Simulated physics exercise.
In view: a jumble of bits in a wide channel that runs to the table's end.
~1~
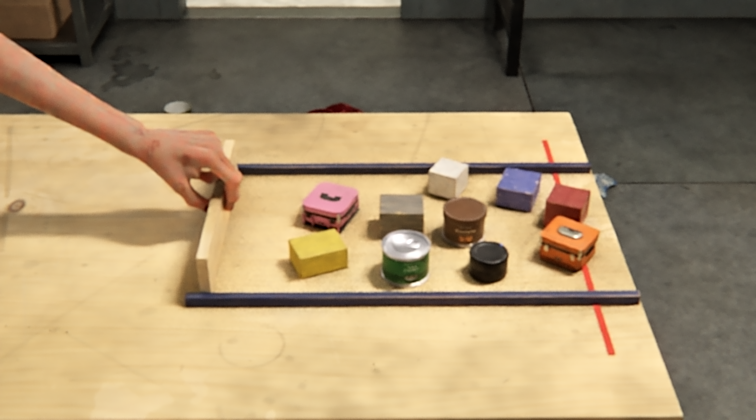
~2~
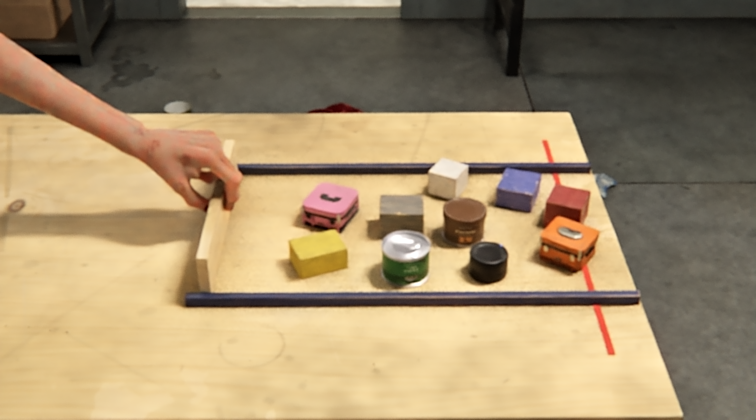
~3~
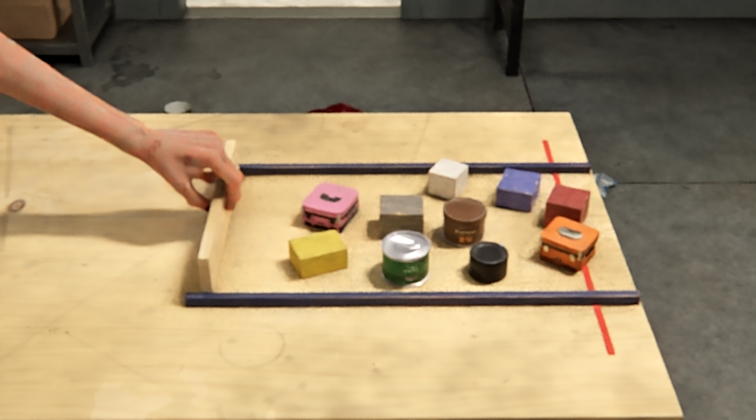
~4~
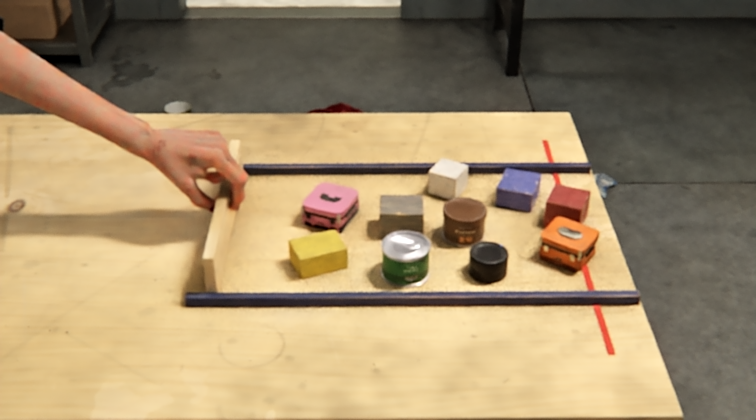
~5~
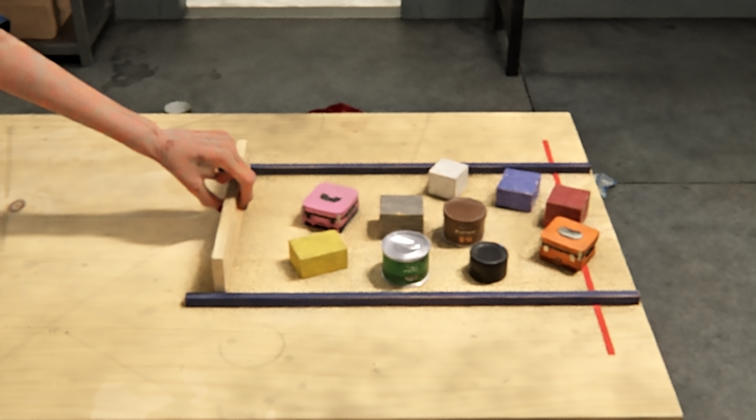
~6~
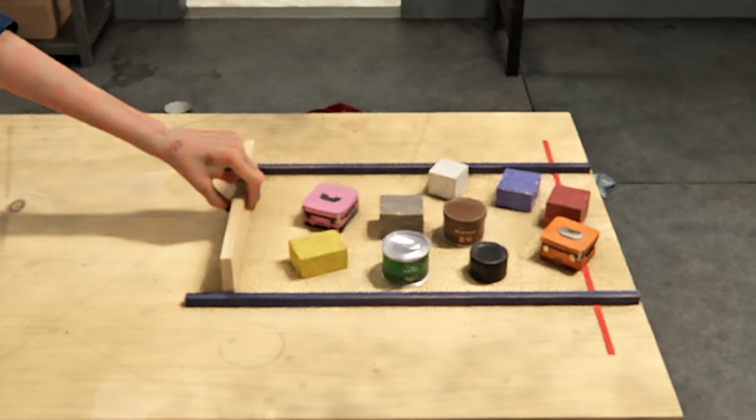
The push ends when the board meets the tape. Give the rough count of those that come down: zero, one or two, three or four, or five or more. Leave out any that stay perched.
Here the number that fall off is five or more.
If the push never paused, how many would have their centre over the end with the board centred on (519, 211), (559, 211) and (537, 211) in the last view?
In that order 2, 6 and 2.
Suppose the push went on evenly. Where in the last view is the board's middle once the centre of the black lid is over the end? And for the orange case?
For the black lid at (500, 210), for the orange case at (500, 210).
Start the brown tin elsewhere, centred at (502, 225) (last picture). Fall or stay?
From there it drops off.
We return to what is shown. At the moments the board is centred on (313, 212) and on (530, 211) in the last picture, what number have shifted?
The counts are 2 and 10.
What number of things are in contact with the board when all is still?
4 of them.
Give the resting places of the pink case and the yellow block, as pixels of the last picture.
About (588, 198), and the other about (611, 259).
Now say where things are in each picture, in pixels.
In the first picture, red block (567, 208); orange case (569, 244); blue block (518, 189); board (219, 213); tape (573, 230).
In the second picture, orange case (568, 245); pink case (331, 208).
In the third picture, blue block (518, 190); brown tin (464, 223).
In the fourth picture, red block (567, 209); white block (448, 179).
In the fifth picture, orange case (568, 245); green pot (406, 259).
In the sixth picture, red block (567, 209); orange case (568, 245); blue block (518, 190); board (241, 213); tape (573, 230).
Soon after, none off yet; red block at rest near (567, 209); orange case at rest near (568, 245); blue block at rest near (518, 190).
At rest, the number that fall off is five or more; fallen, green pot, brown tin, black lid, blue block, orange case and red block.
